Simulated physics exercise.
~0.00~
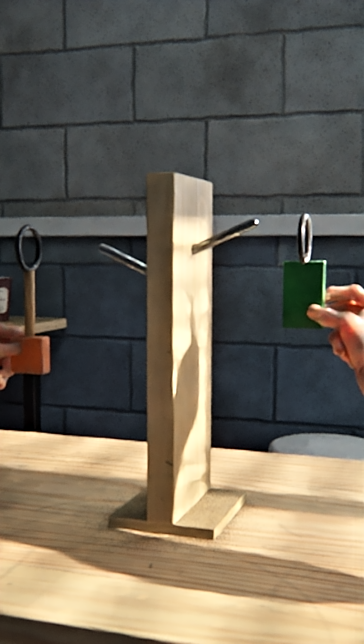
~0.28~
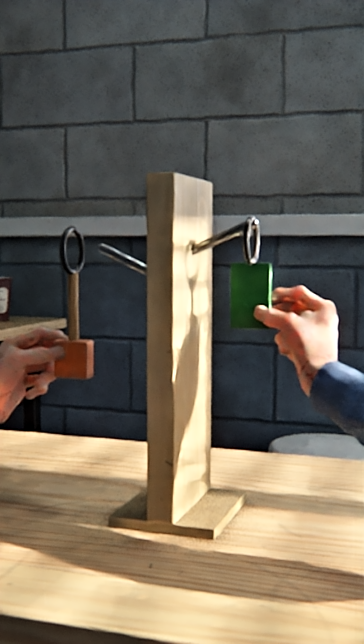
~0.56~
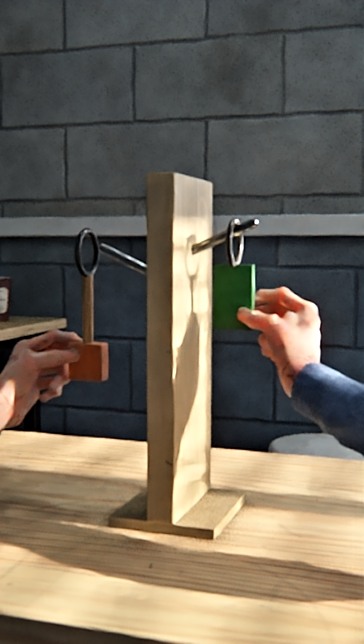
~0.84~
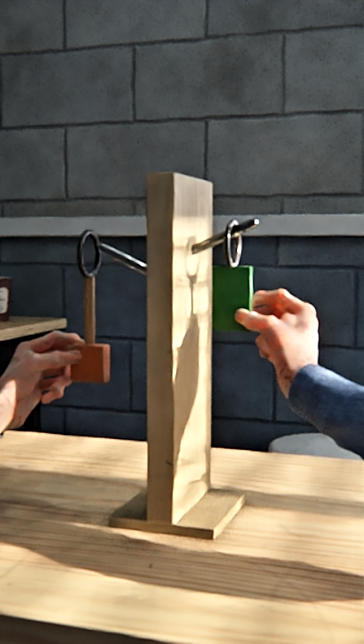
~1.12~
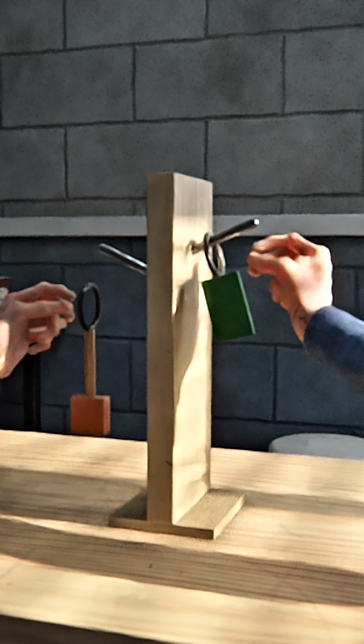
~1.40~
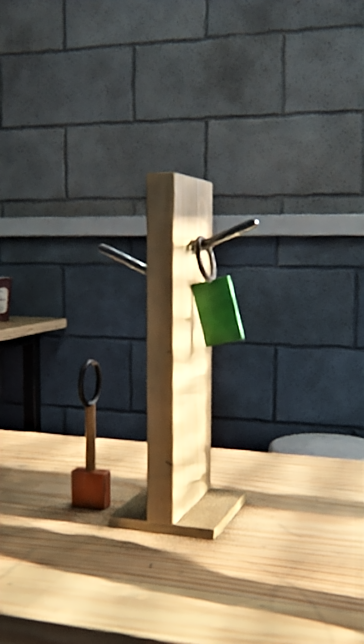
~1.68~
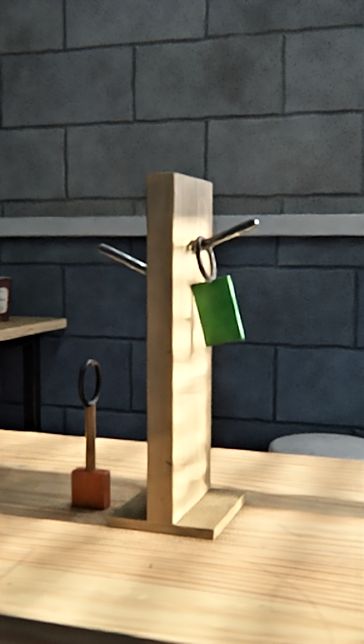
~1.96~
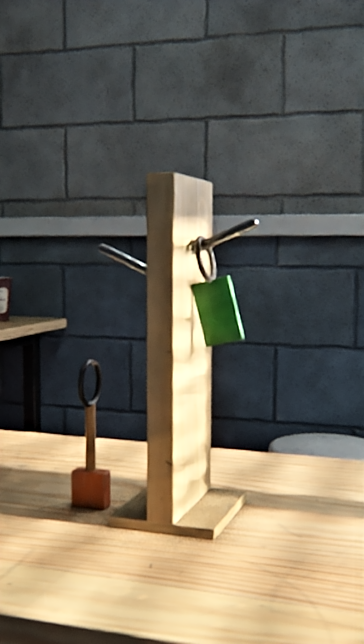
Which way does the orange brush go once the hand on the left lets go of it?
The orange brush moves down, ending upright on the table beside the stand.
